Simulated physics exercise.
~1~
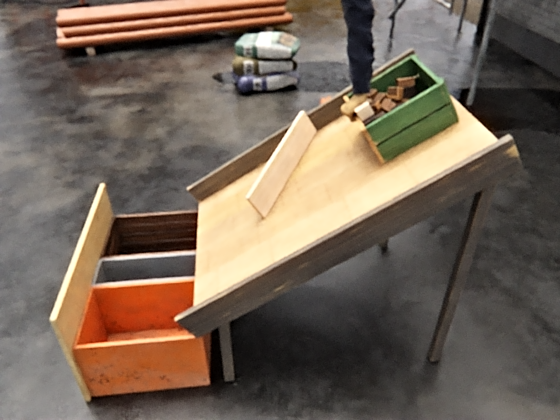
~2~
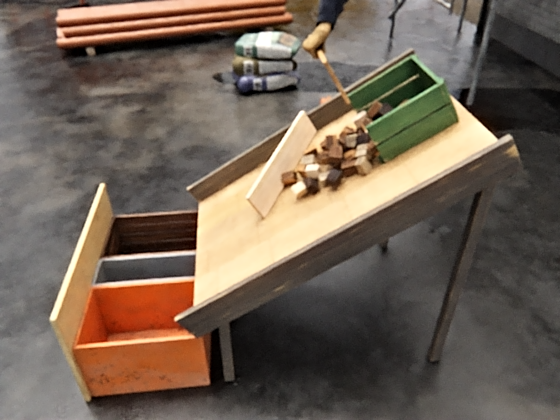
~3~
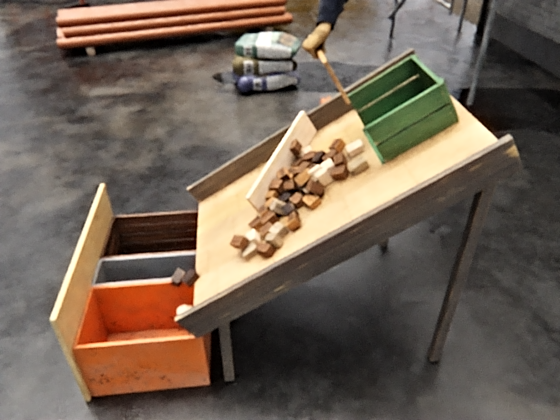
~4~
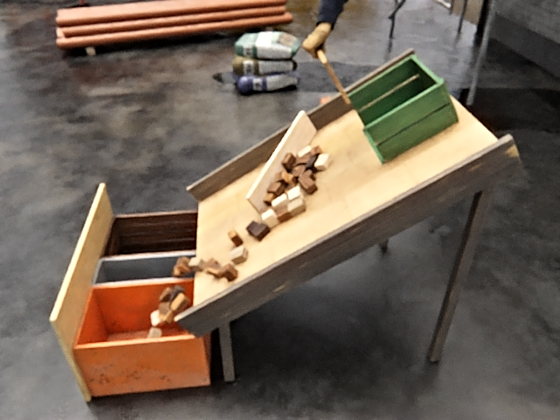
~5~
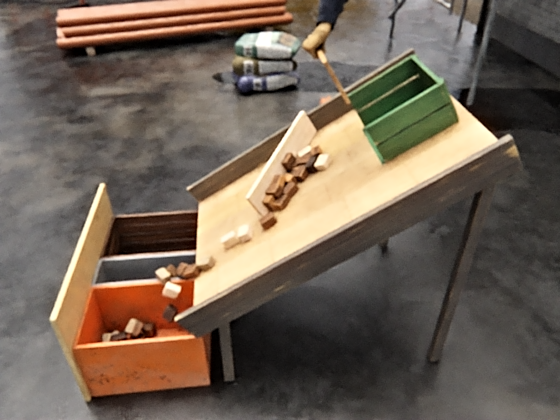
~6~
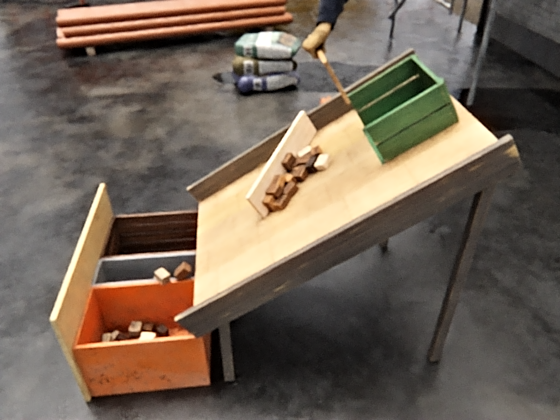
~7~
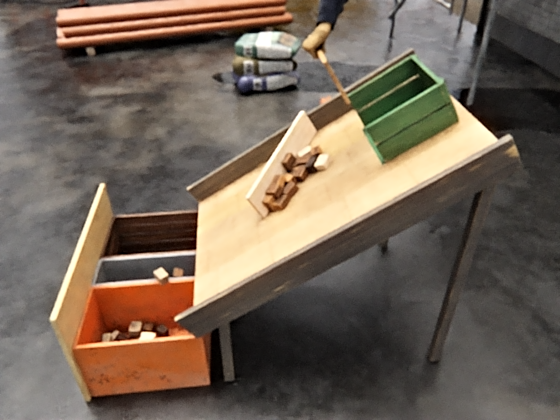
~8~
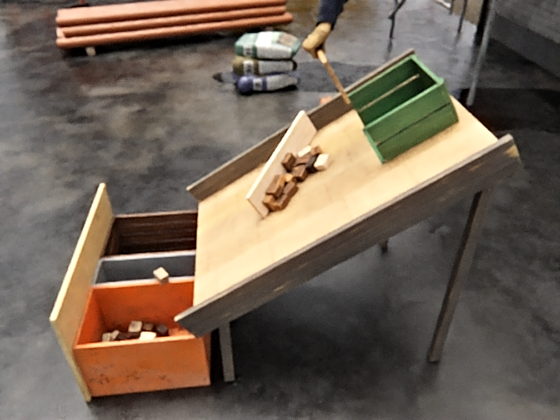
Wooden blocks tumbling from a green pen down a sloping table, some stopping behind an angled board, most dropping into an orange bin.
